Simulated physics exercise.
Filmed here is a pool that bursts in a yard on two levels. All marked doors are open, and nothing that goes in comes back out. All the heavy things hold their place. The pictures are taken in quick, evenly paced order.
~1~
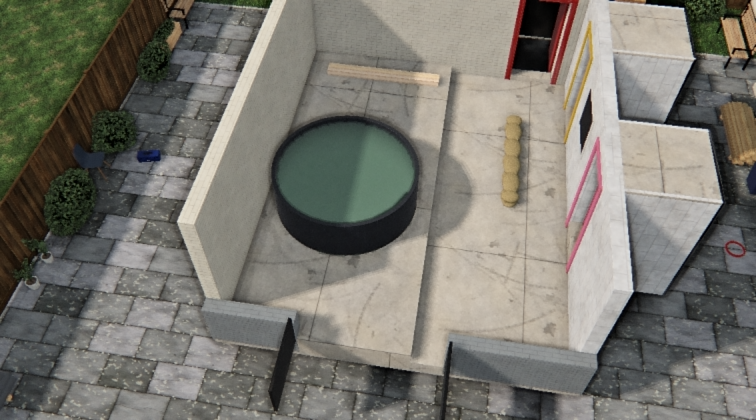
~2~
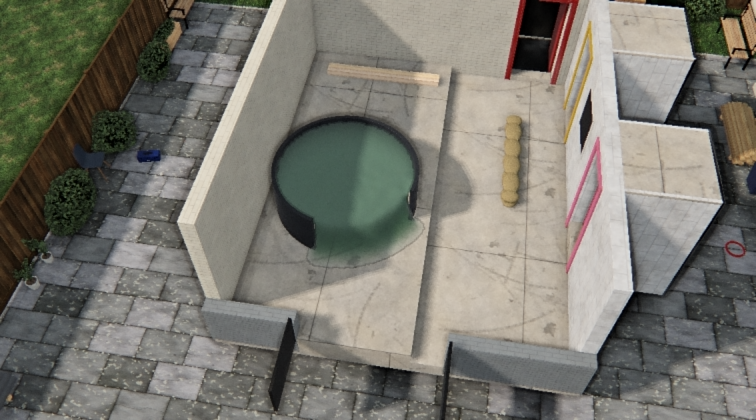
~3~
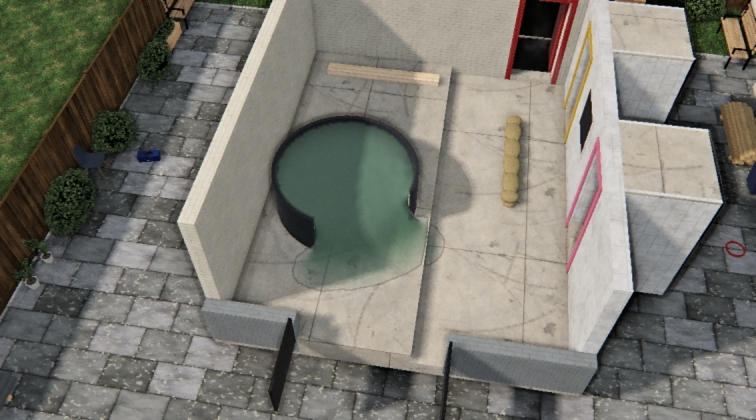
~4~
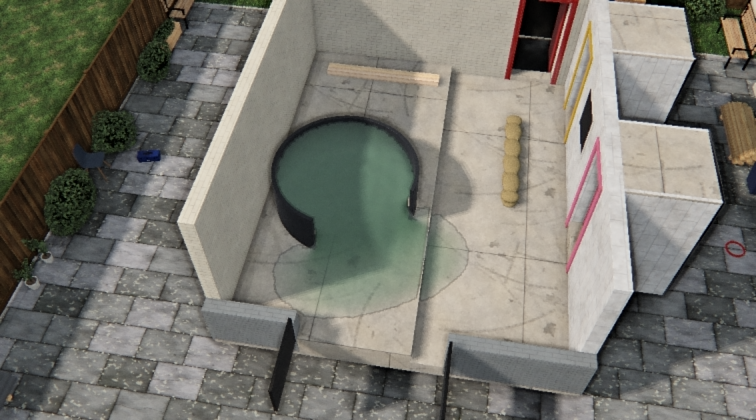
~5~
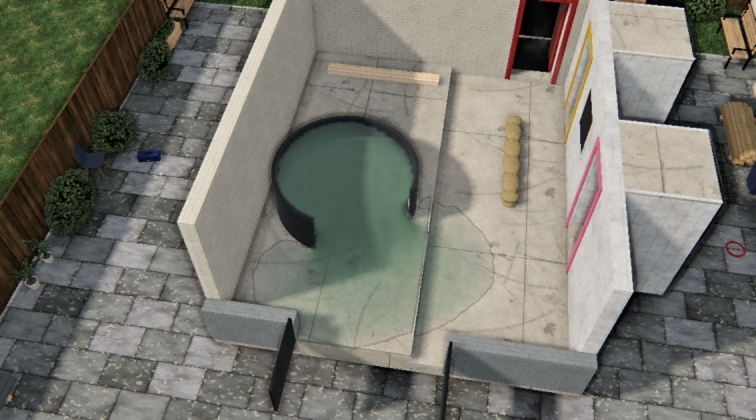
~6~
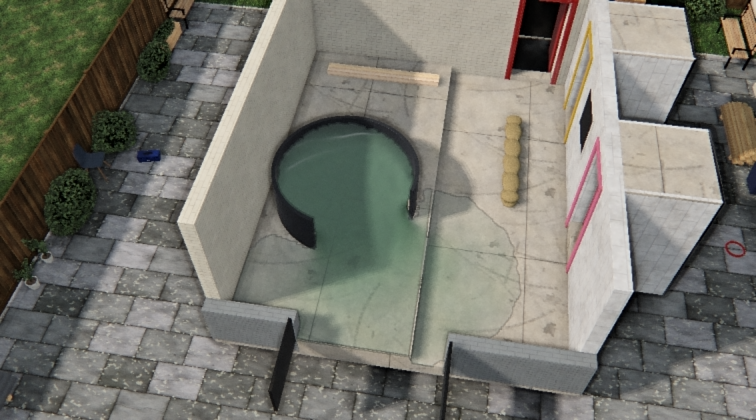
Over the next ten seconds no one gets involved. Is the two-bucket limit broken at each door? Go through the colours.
Yellow door: Limit kept, pink door: Limit kept, red door: Limit broken.
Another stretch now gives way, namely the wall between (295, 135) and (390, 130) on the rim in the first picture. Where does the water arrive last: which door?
The pink door, I reckon.
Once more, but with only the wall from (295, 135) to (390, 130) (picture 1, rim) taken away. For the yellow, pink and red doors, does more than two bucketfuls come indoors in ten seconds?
The yellow door exceeds it, the pink door falls short, and the red door exceeds it.
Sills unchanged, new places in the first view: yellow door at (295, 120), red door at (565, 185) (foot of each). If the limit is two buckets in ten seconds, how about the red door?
Result - red door does not reach it.
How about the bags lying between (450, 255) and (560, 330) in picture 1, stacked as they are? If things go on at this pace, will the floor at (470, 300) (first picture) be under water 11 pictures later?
Submerged.
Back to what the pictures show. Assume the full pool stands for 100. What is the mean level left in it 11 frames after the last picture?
Roughly 40 per cent.
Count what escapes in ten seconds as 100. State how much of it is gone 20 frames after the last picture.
Log: Around 60 %, estimated.
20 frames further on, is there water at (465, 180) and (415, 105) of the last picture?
Submerged, then untouched.
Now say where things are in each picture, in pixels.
In the first picture, still water in the round pool at (346, 170).
In the second picture, the front is at (310, 253), out from the gap at (370, 241).
In the third picture, water pours out at (370, 242) and has run to (300, 278).
In the fourth picture, water pours out at (370, 243) and has run to (282, 291).
In the fifth picture, the front is at a hidden place, out from the gap at (370, 243).
In the sixth picture, water pours out at (370, 243) and has run to (512, 293).
A moment on, water covers 35 % of the floor; the yellow door not reached, the pink door wet at the sill, nothing in, the red door not reached.
Next, water covers 35 % of the floor; the yellow door not reached, the pink door wet at the sill, nothing in, the red door not reached.
Then, water covers 50 % of the floor; the yellow door not reached, the pink door wet at the sill, nothing in, the red door not reached.
Later, water covers 65 % of the floor; the yellow door wet at the sill, nothing in, the pink door wet at the sill, nothing in, the red door over two buckets in.
In the end, water covers 65 % of the floor; the yellow door under two buckets in, the pink door wet at the sill, nothing in, the red door far over two buckets in.
